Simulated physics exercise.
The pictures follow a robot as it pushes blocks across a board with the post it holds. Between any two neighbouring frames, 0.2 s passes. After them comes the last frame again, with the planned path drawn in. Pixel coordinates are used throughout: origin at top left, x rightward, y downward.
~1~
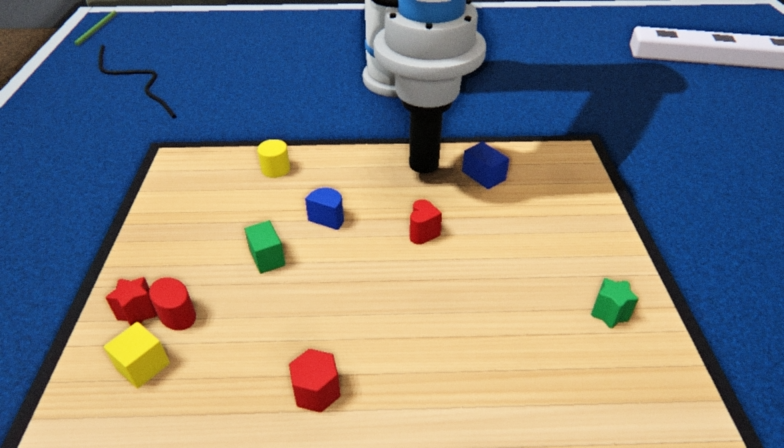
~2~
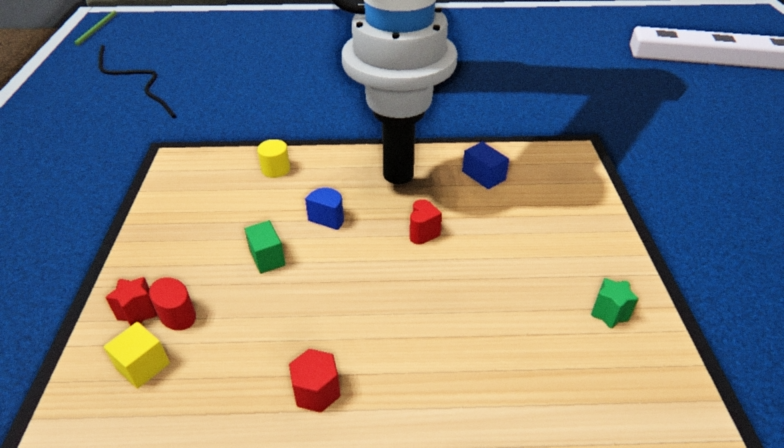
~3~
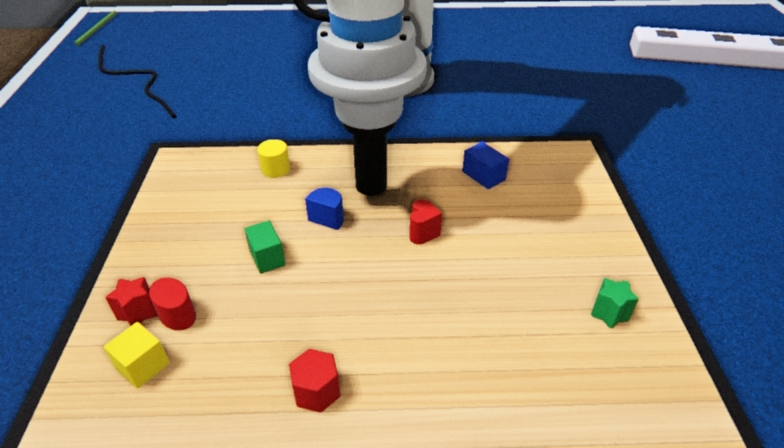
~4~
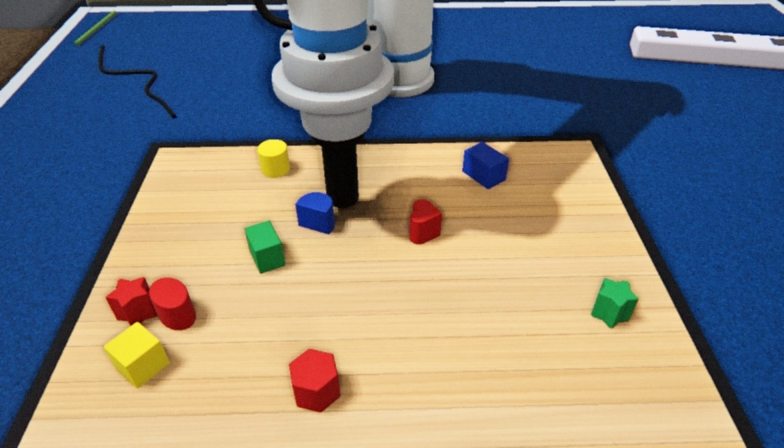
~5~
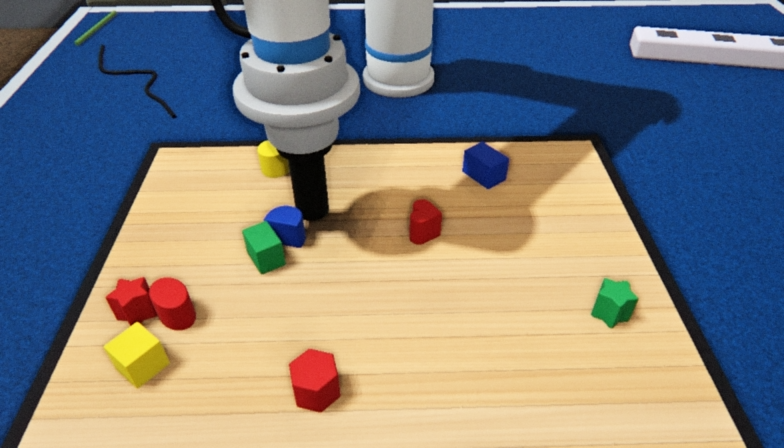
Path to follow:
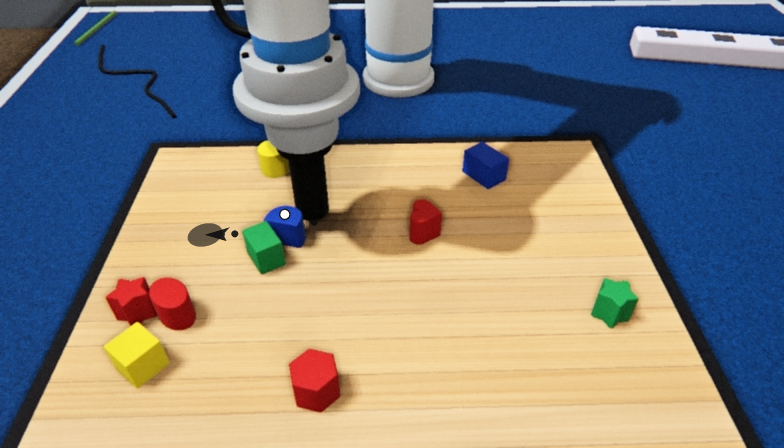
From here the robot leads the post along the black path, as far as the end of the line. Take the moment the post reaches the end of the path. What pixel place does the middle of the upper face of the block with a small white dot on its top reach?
Around (218, 235).
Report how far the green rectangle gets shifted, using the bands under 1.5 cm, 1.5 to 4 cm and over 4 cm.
Between 1.5 and 4 cm.
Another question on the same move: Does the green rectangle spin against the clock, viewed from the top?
Answer: Yes.
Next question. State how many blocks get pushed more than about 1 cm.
The push moves two blocks more than 1 cm.
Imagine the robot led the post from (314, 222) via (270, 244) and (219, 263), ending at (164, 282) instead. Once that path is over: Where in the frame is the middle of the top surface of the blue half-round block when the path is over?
At (159, 286).
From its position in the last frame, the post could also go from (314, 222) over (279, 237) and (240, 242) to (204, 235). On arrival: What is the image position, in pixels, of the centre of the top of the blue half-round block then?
At pixel (210, 242).
The drawn path runs from (314, 222) via (279, 231) and (242, 234), ending at (205, 235); the dot is on the blue half-round block.
On the path given first. One third of the way, post at (277, 219); green rectangle at (247, 244), turned 55° anticlockwise; blue half-round block at (249, 225).
Two thirds of the way, post at (239, 222); green rectangle at (243, 248), turned 80° anticlockwise; blue half-round block at (221, 234), turned 60° anticlockwise.
At the end, post at (202, 223); green rectangle at (243, 248), turned 80° anticlockwise; blue half-round block at (218, 235), turned 70° anticlockwise.
